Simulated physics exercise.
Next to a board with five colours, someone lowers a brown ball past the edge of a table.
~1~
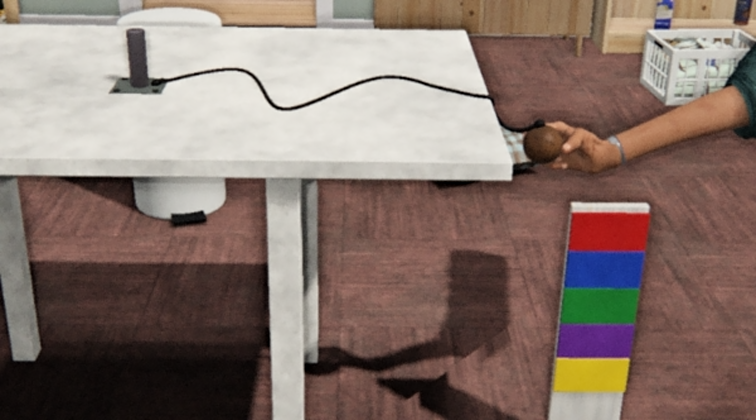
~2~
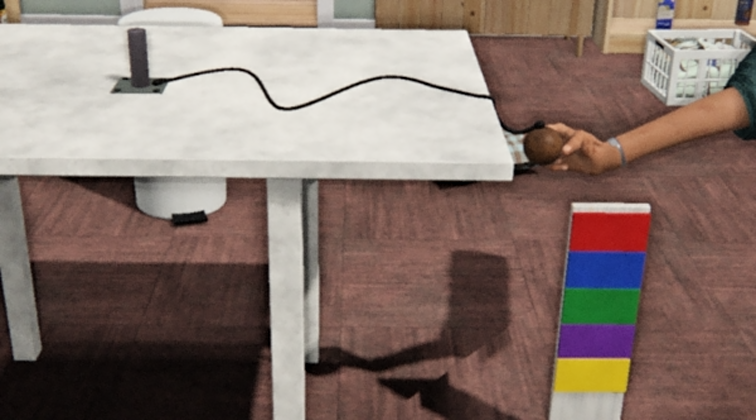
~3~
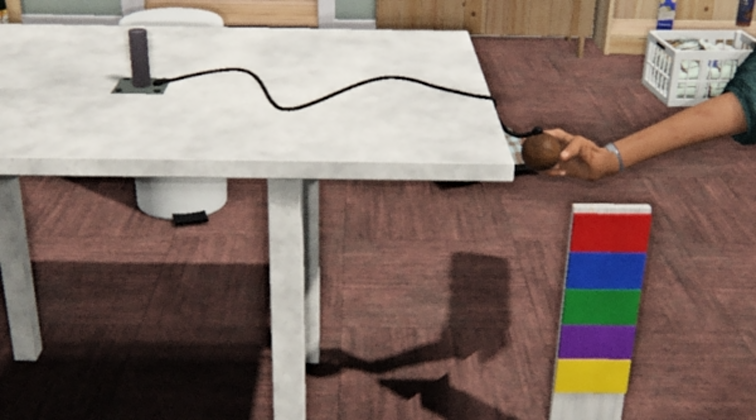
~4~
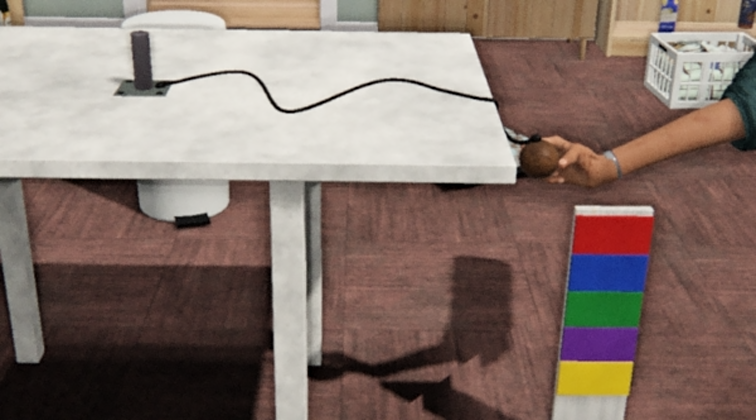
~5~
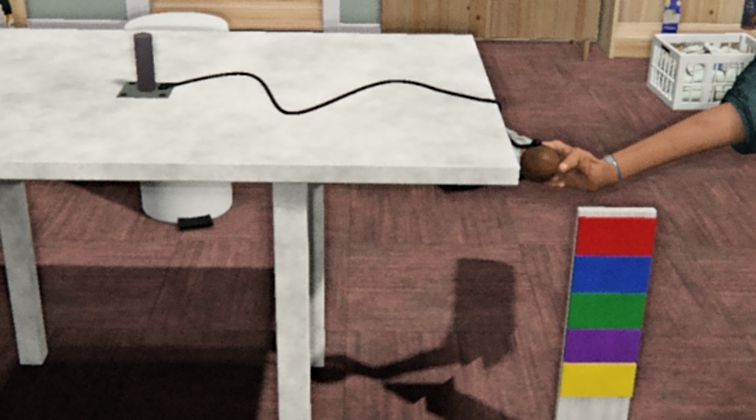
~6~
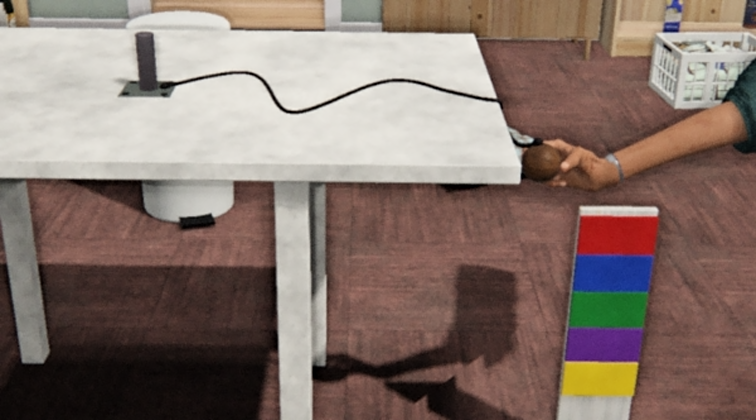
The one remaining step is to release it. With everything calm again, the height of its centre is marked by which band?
By the purple band.
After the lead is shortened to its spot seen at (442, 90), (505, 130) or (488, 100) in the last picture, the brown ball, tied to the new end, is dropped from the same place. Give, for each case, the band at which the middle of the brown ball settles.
Results, first to last: Red; green; blue.
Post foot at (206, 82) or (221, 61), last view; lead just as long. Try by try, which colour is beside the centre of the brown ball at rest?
Result per try, in order: Yellow / yellow.
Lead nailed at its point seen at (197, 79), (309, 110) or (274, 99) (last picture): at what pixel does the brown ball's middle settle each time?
Respectively (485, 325), (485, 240) and (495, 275).
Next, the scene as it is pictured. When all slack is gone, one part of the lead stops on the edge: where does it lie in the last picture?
It's the point at about (358, 90).
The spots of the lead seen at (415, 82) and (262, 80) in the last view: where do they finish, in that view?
Well, the first one sits at (494, 172), and the second one sits at (289, 92).
Soon after, ball near (517, 285); level with blue.
After that, ball near (454, 330); level with purple.
And then, ball near (499, 336); level with purple.
In the end, ball near (482, 336); level with purple. Its middle rests at the purple band.
